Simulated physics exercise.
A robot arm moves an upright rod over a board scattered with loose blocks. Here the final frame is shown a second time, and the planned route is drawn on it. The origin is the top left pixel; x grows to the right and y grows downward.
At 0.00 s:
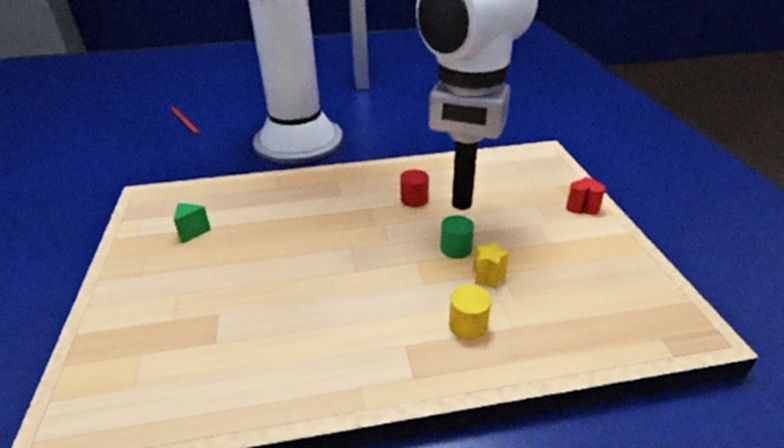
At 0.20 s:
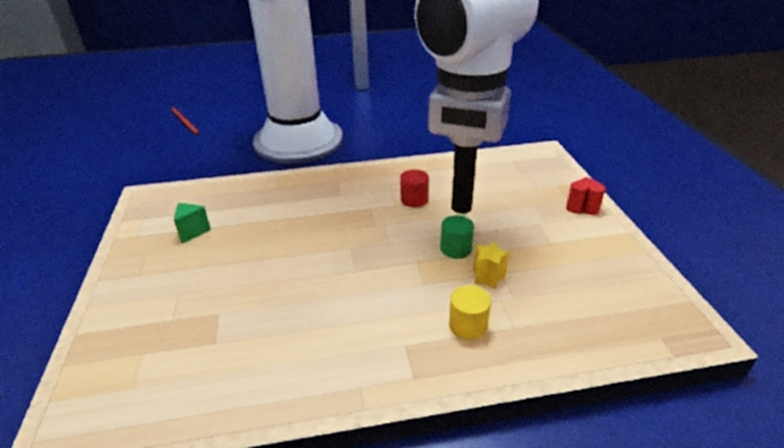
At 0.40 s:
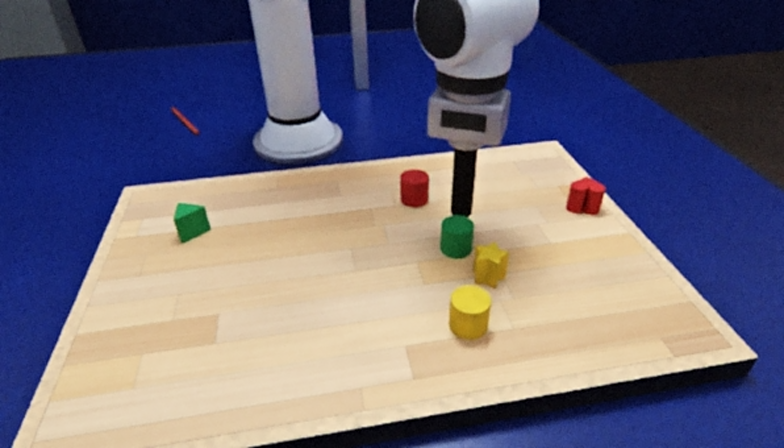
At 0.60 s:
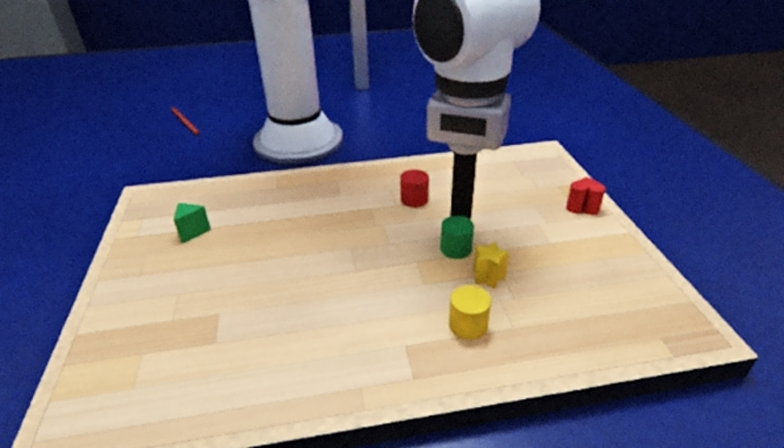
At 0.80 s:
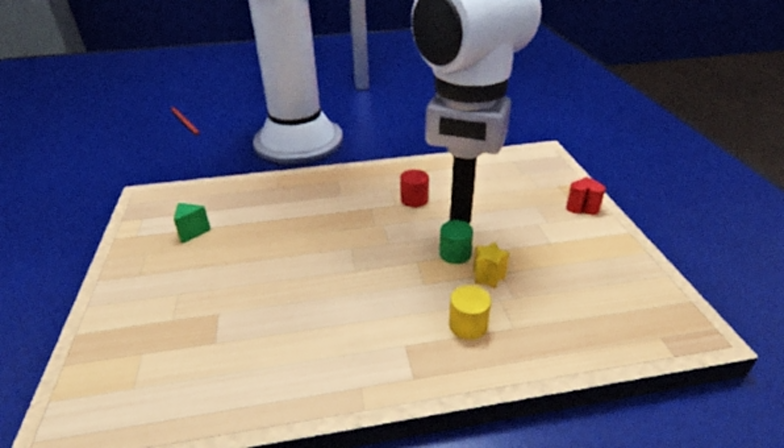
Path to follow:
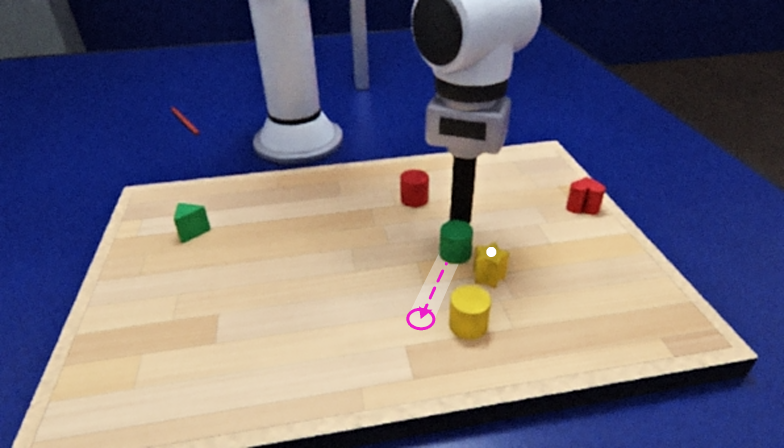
A white robot arm holds a black upright rod over a pale wooden board on a blue surface, seen from a fixed, raised view. A green cylinder, yellow star and yellow cylinder sit near the rod, with a red cylinder behind, a red block right and a green triangular block left. The rod edges slightly toward the viewer and nudges the green cylinder a tiny distance.
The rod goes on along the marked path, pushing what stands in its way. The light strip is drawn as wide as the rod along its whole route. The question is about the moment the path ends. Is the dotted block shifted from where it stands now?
My answer is no.
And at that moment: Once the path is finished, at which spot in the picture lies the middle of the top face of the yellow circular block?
Around (490, 316).
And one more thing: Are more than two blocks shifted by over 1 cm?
No.
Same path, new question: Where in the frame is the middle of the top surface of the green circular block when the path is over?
Put as a pixel place, it's (449, 307).
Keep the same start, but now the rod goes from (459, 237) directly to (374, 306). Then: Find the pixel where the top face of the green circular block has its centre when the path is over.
Its top middle: (444, 257).
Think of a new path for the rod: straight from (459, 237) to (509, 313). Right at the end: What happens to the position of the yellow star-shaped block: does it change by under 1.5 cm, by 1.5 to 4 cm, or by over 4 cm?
The answer is over 4 cm.
Path on the board, in a line from (459, 237) to (421, 319); the dot is on the yellow star-shaped block.
What follows on the original path. One third of the way, rod at (448, 245); green circular block at (450, 256).
Two thirds of the way, rod at (435, 272); green circular block at (448, 283); yellow circular block at (476, 305).
At the end, rod at (421, 302); green circular block at (449, 307); yellow circular block at (490, 316); yellow star-shaped block in place.
